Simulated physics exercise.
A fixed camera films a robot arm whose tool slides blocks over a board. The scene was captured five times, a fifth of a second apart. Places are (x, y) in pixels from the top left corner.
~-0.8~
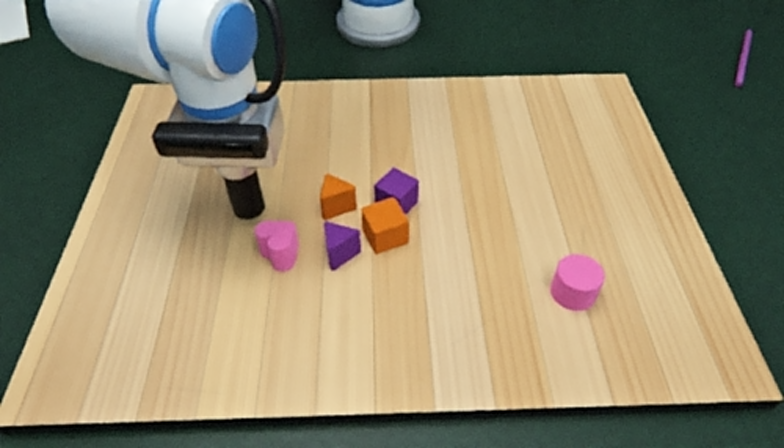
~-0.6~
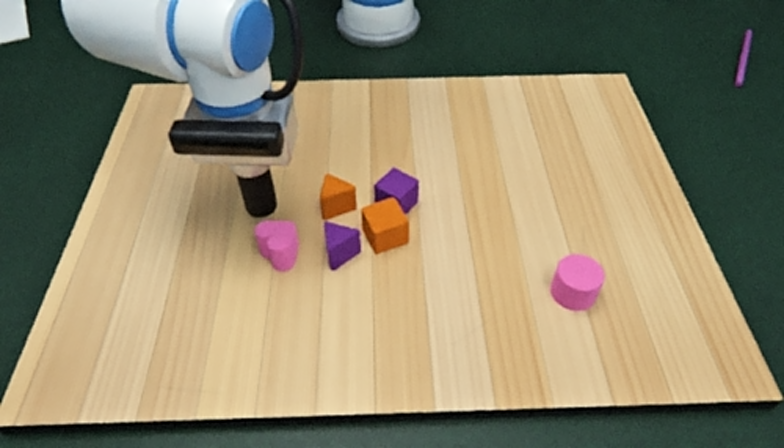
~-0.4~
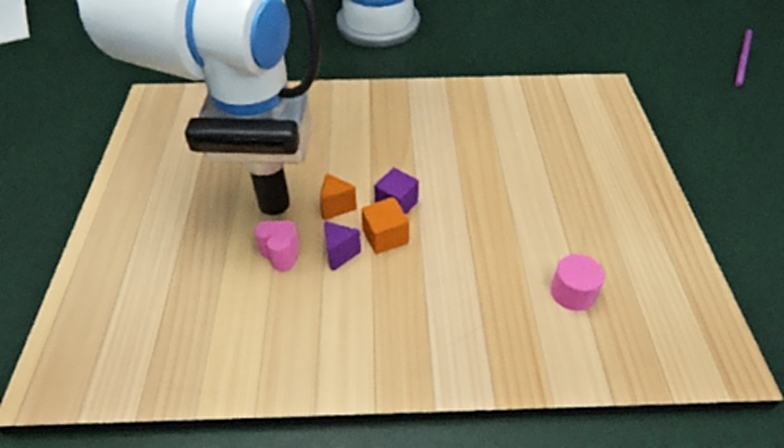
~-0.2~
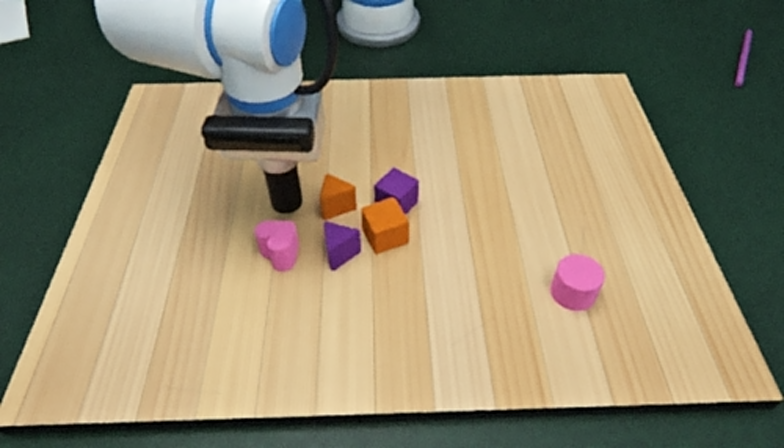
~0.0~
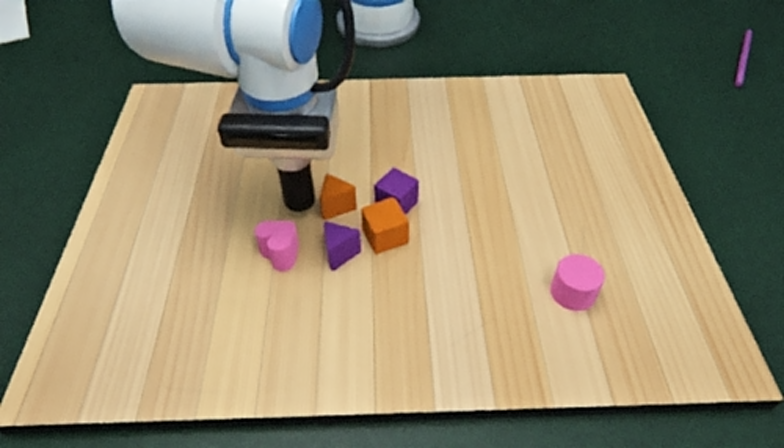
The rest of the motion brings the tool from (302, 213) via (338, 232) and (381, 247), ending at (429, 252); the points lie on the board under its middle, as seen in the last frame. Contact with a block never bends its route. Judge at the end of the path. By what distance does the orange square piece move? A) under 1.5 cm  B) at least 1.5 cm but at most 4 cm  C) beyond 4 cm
The one that fits is C, beyond 4 cm.
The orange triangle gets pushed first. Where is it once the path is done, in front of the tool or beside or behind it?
Left aside or behind.
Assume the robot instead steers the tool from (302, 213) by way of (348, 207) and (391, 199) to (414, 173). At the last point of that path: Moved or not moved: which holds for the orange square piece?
Well, the orange square piece holds its place.
On the path given first. One third of the way, tool (337, 220); orange triangle (347, 190), turned 60° anticlockwise.
Two thirds of the way, tool (381, 236); orange triangle (347, 190), turned 60° anticlockwise; purple triangle (340, 239); orange square piece (413, 214).
At the end, tool (430, 240); pink heart-shaped block still; orange triangle (347, 190), turned 60° anticlockwise; purple triangle (340, 239); orange square piece (444, 206), turned 45° anticlockwise.
